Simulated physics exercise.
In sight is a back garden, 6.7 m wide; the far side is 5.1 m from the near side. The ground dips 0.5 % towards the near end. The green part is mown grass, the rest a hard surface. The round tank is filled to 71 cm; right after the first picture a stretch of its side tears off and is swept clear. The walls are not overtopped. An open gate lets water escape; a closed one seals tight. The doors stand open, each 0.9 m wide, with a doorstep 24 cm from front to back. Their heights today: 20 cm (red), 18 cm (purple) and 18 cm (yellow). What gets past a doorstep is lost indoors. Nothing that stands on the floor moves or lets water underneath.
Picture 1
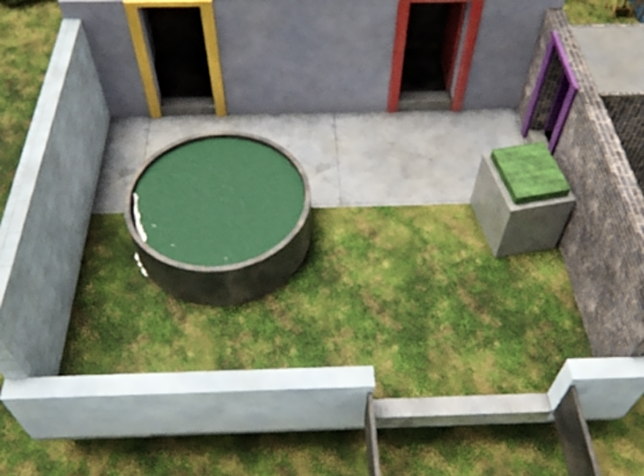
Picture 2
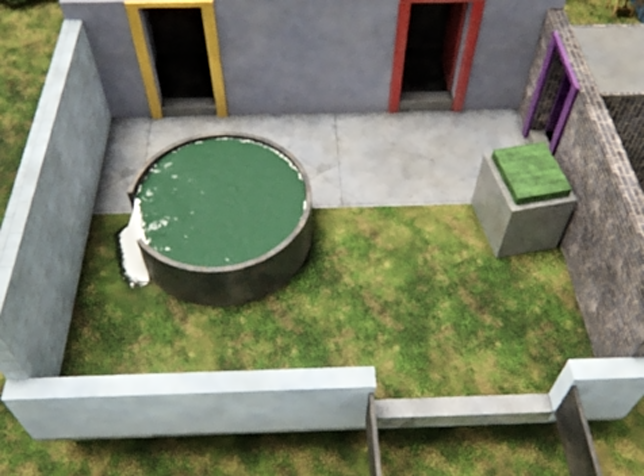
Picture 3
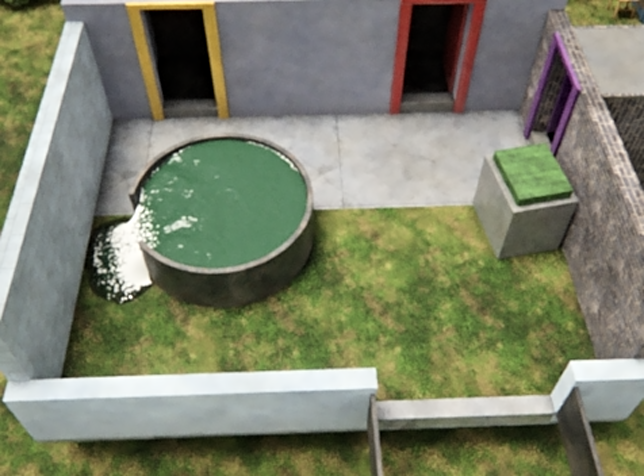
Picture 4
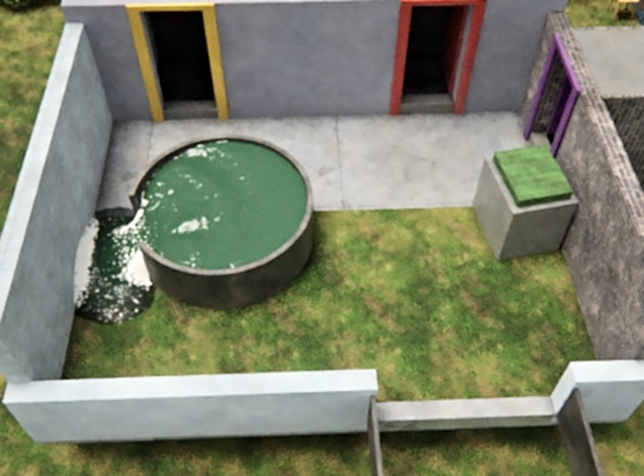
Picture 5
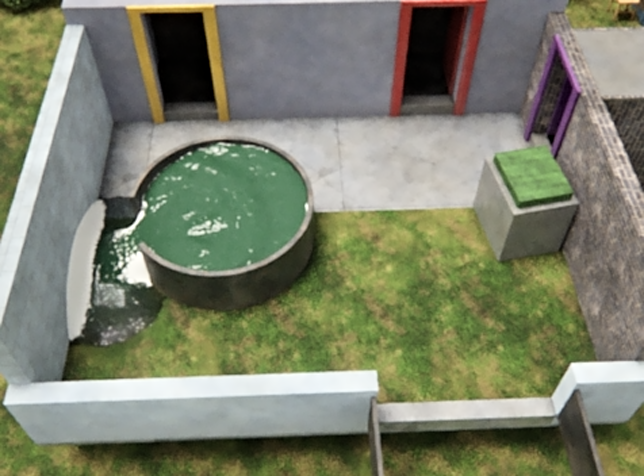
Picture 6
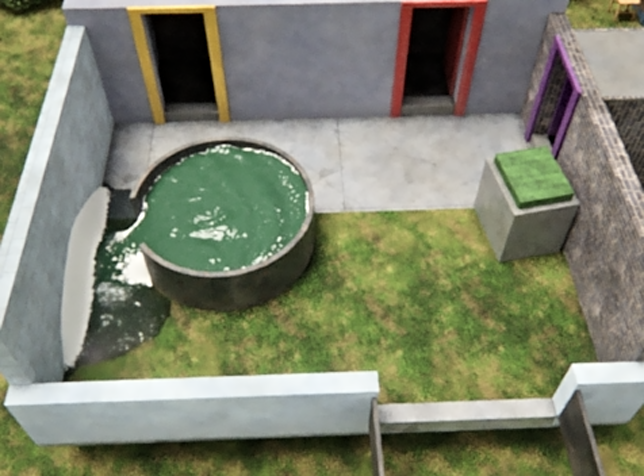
A round tank of green water splits on its left side and water pours onto the grass.
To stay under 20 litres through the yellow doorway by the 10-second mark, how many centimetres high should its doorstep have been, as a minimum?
About 13.5 cm.
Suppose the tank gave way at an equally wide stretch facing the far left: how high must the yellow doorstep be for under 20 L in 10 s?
Some 28 cm.
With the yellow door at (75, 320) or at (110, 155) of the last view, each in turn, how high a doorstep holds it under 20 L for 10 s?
About 31 and 10.0 cm.
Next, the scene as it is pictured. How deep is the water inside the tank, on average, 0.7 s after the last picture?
Roughly 53 cm on average.
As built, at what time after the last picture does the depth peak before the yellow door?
Near 1.8 s.
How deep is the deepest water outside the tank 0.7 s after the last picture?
About 53 cm.
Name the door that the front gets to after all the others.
It is the purple one.
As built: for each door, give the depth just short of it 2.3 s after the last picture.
In cm: Red 0, purple 0, yellow 19.
Then, 0.7 s after the last picture water covers 20 % of the floor, deepest (53 cm) near (88, 258); it has not reached the yellow door.
Then, 2.3 s after the last picture water covers 45 % of the floor, deepest (35 cm) near (86, 269); 19 cm at the yellow door, 1 litre in over its 18 cm doorstep.
Then, 9.3 s after the last picture water covers 100 % of the floor, deepest (14 cm) near (86, 269); 7 cm at the yellow door, 3 litres in over its 18 cm doorstep.
At the yellow door as built, the water peaked near 19 cm, 1.9 s after the last picture.
Run again over the same 10 s with other heights there, 40 litres in over 11.5 cm, 8 litres over 16 cm. The limit of 20 litres is kept from about 13.5 cm up.
